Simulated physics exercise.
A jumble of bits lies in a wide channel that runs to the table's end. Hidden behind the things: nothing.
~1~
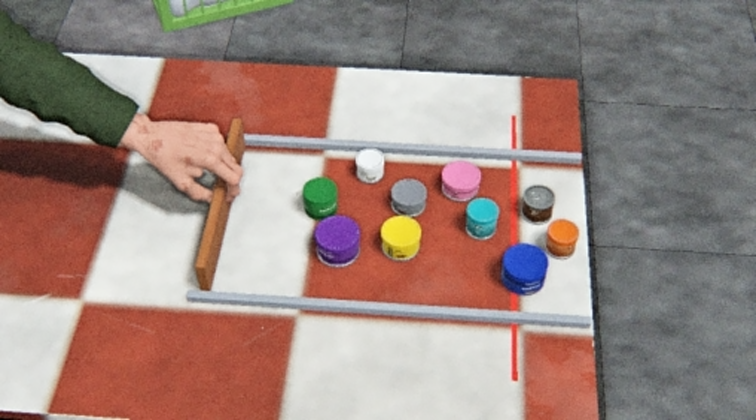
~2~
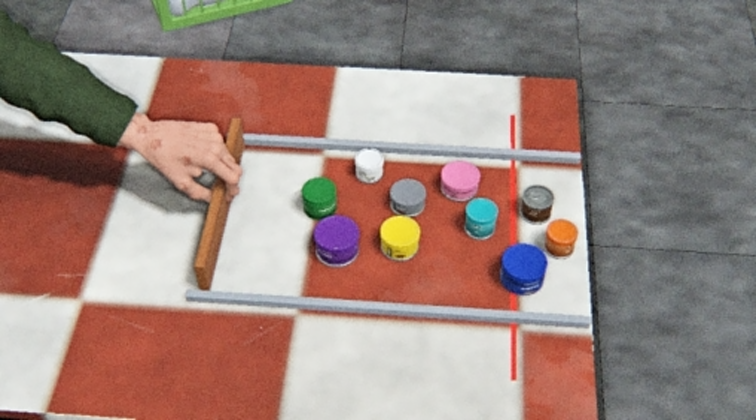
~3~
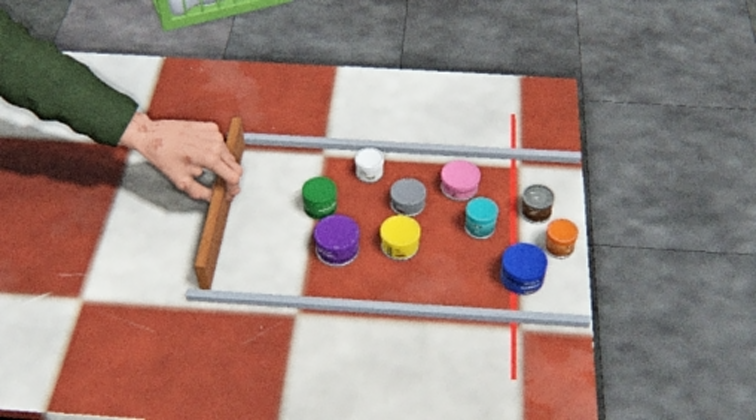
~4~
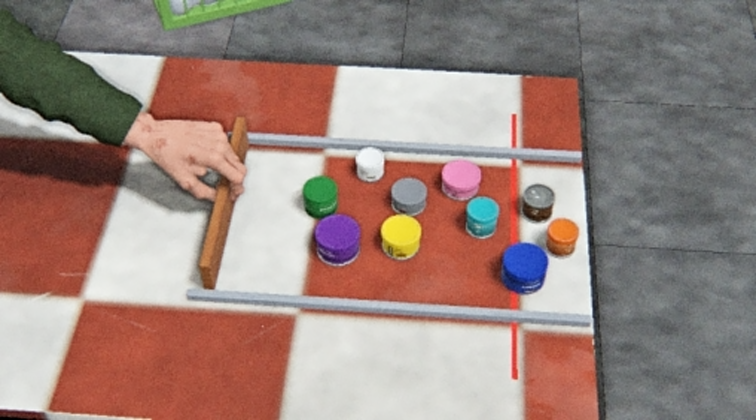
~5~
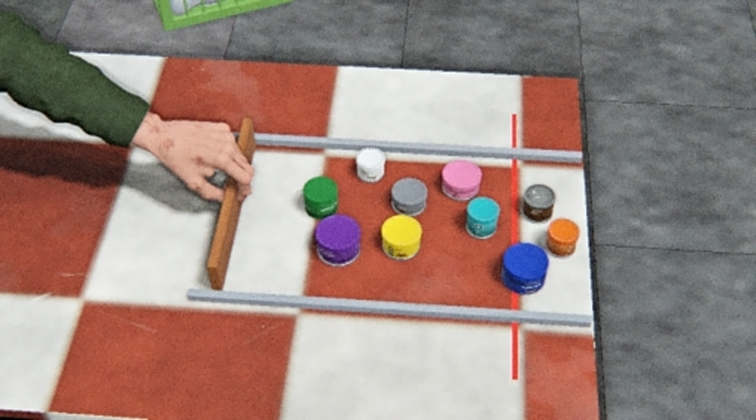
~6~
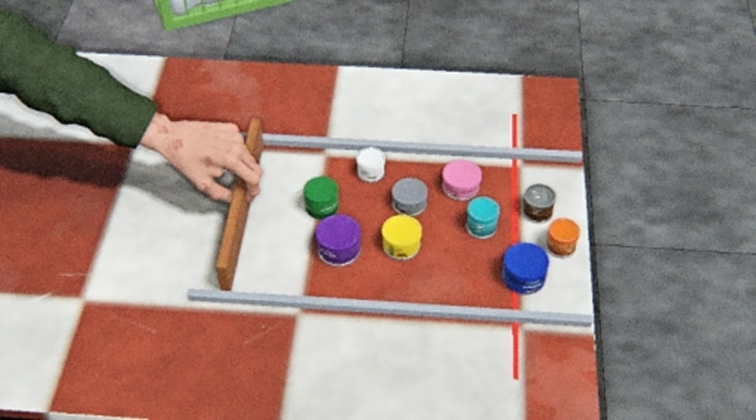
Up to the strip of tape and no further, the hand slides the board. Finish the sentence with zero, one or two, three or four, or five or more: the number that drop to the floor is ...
The number that drop to the floor is one or two.
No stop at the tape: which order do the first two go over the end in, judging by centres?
Order, earliest first: Orange tin, then brown pot.
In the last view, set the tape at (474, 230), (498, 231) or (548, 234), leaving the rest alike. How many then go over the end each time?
Down on the floor: 0, 0 and 6.
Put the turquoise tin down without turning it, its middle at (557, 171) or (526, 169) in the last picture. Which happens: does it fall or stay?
One after the other: It ends up falling; it ends up falling.
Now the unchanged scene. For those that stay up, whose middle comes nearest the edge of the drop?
It's the brown pot that is foremost.
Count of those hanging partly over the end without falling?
The answer comes to 2.
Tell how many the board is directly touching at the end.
Contact count: 4.
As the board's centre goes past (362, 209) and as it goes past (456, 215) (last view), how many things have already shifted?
The number moved is 5 and then 8.
Early on, none off yet; orange tin at rest near (563, 238); brown pot at rest near (539, 204); blue tub at rest near (525, 269).
A while later, none off yet; orange tin at rest near (563, 238); brown pot travelled a little near (554, 199); blue tub moving near (530, 271).
Finally, the number that fall off is one or two; lost, orange tin.
